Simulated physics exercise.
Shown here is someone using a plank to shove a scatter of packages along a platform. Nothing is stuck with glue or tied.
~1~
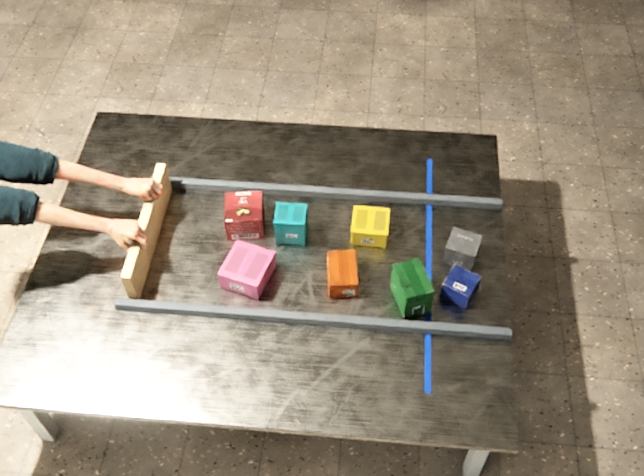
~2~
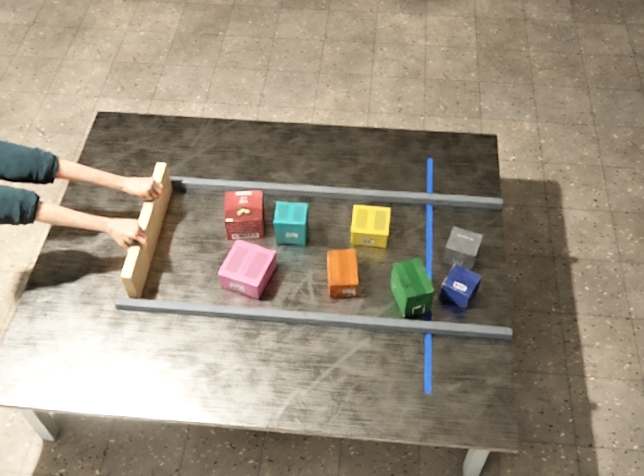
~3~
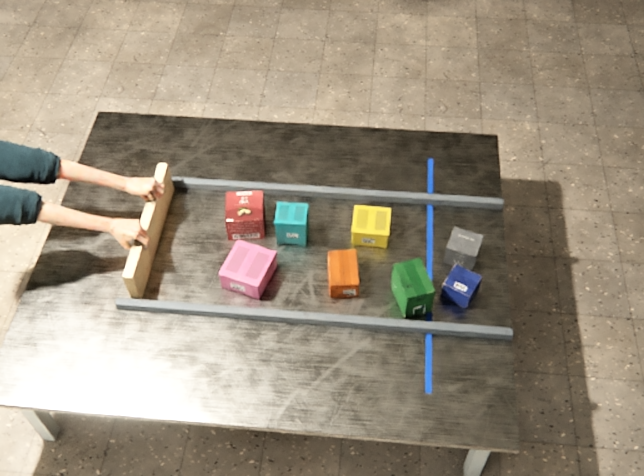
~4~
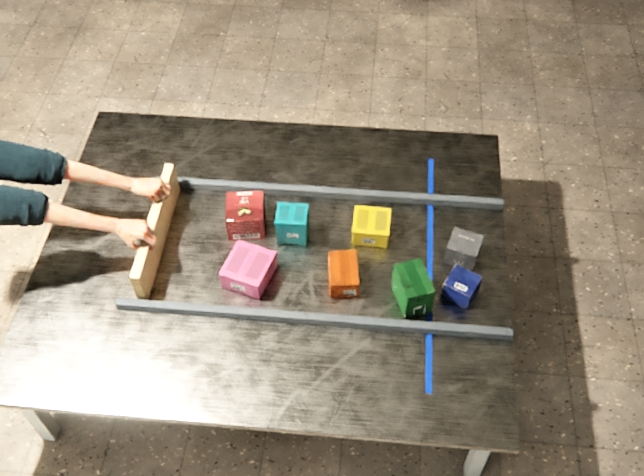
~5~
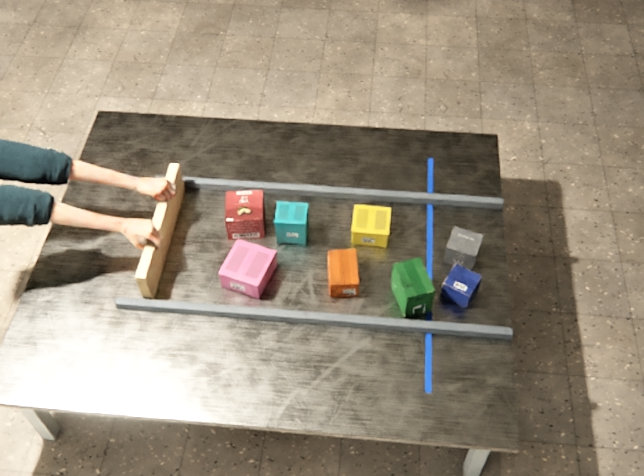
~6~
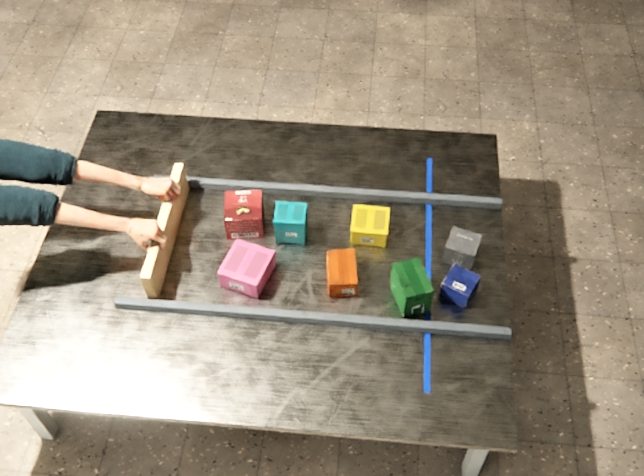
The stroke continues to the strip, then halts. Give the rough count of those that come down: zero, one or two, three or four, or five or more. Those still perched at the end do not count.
Just three or four drop.
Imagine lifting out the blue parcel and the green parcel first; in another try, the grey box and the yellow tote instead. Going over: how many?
Going first to second: 2 and 2.
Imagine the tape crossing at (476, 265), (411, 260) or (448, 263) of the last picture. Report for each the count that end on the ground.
You'd get 6, then 2, then 4.
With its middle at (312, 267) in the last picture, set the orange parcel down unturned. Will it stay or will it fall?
It is safe.
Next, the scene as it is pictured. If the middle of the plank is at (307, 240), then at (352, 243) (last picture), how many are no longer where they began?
At the first spot 5, then 8.
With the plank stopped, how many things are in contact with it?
The count comes out at 2.
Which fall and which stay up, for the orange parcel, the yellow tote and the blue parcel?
Going one by one: The orange parcel stays aboard, the yellow tote ends up off, and the blue parcel ends up off.
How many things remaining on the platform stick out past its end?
0 is the number.
Early on, none off yet; grey box at rest near (462, 249); blue parcel at rest near (460, 286); green parcel at rest near (411, 288).
A while later, none off yet; grey box travelled about its own width near (498, 256); blue parcel travelled about its own width near (494, 286); green parcel travelled about its own width near (465, 294).
Finally, the number that fall off is three or four; lost, yellow tote, green parcel, blue parcel and grey box.
